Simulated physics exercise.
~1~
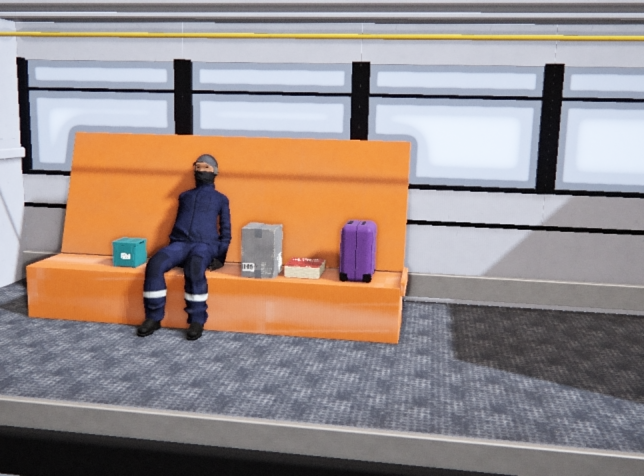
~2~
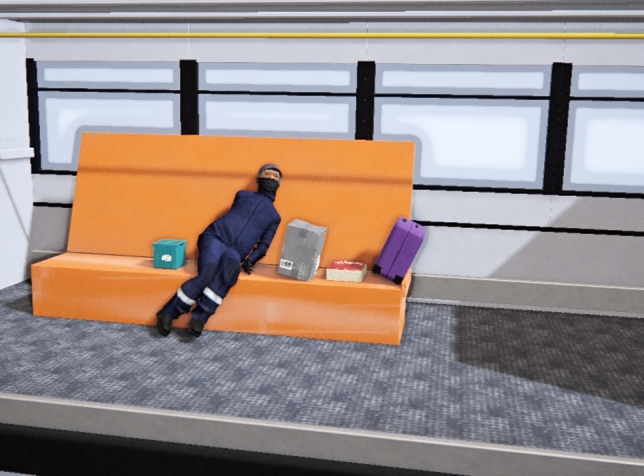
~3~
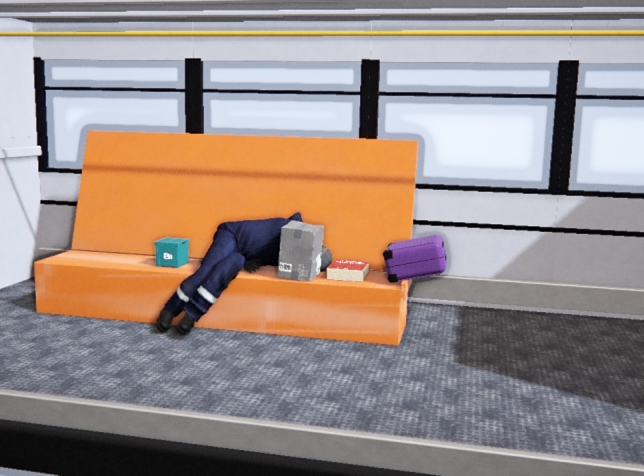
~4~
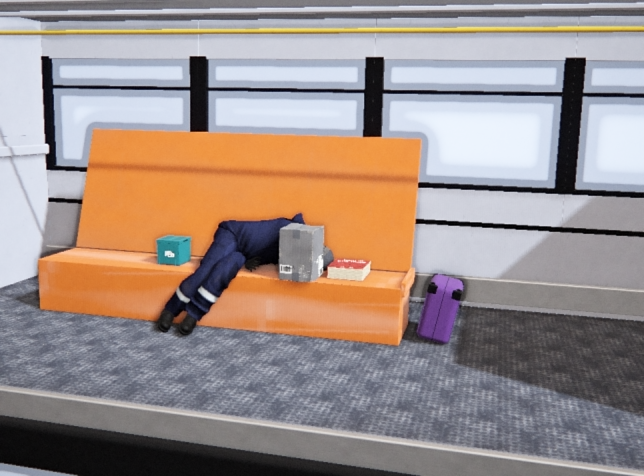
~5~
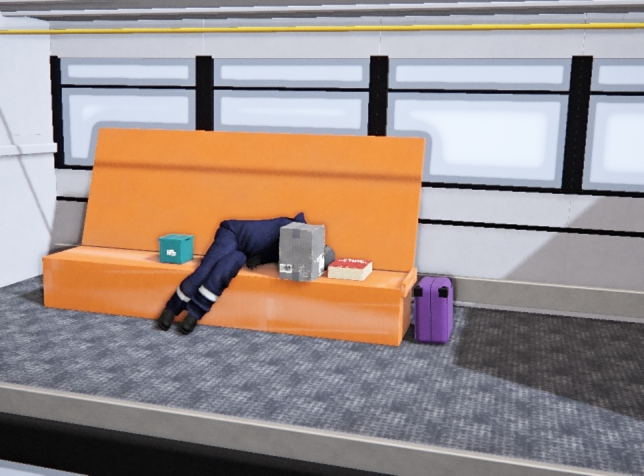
To begin with, a passenger in dark blue clothes and a face covering sits slumped on an orange bench, with a teal tub on the left and a grey pack, a red item and an upright purple case on the right. Everything shifts to the right, the passenger tipping sideways while the grey pack and purple case lean. The passenger flops down behind the grey pack, which settles upright, as the case topples over the bench end. The case drops to the floor and ends upside down beside the bench, while the passenger and other items stay on the seat.
